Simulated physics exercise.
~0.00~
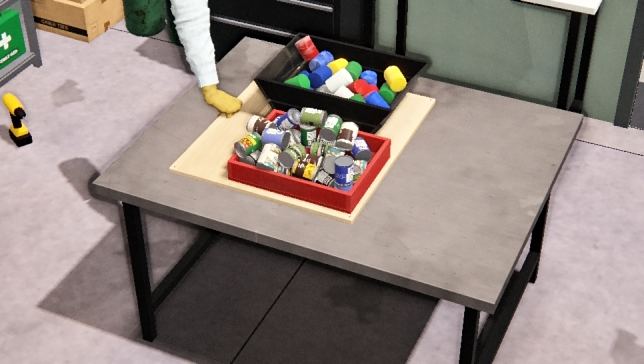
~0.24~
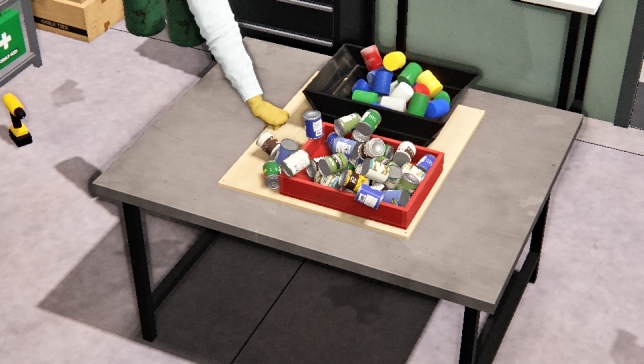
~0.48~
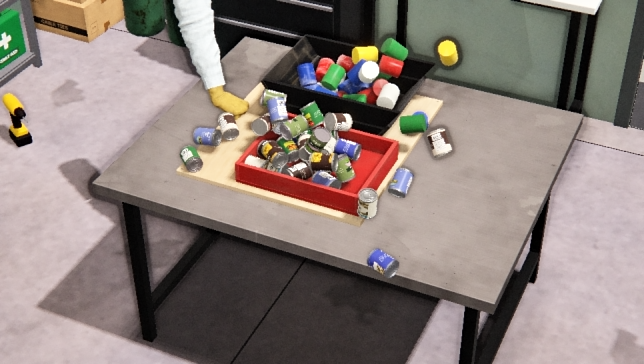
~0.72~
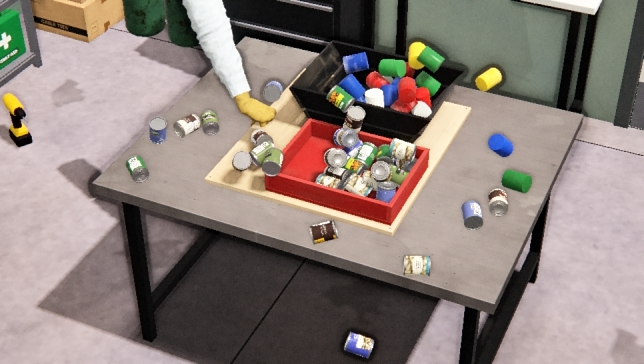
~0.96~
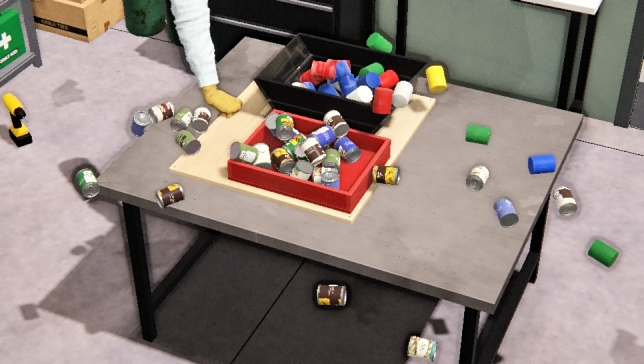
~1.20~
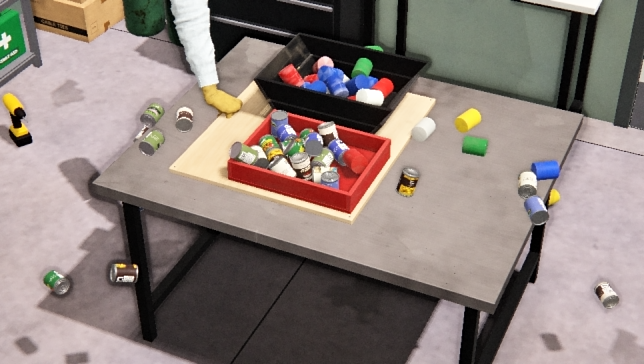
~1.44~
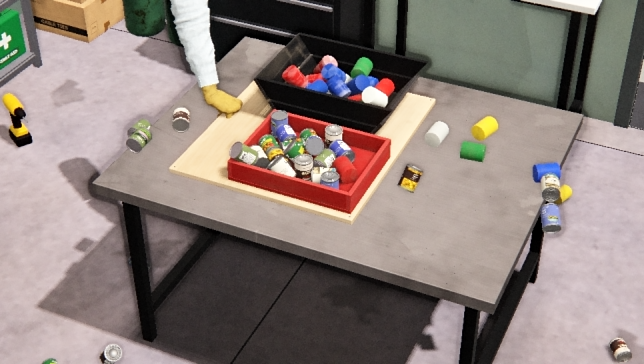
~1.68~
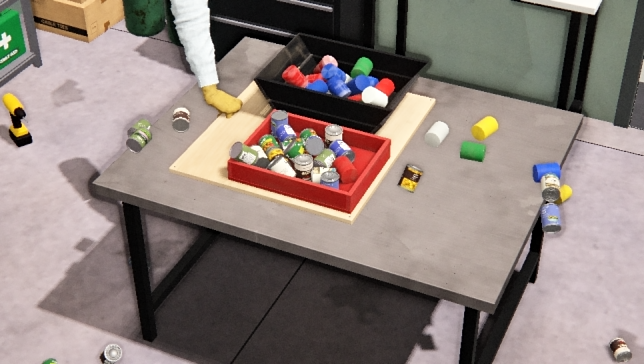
A board carrying a black tray of brightly coloured jars behind a red tray of small tins sits on a grey table in a workshop, seen from above at an angle, with a yellow-gloved hand at its left edge. The hand shoves the board right, and the heaped contents begin to shift. It pulls back left, and tins scatter over the tabletop while a yellow jar flies off to the right. A second trip right and back throws out more, some dropping to the floor. The board stops where it started, both trays still partly full, with jars and tins strewn around.
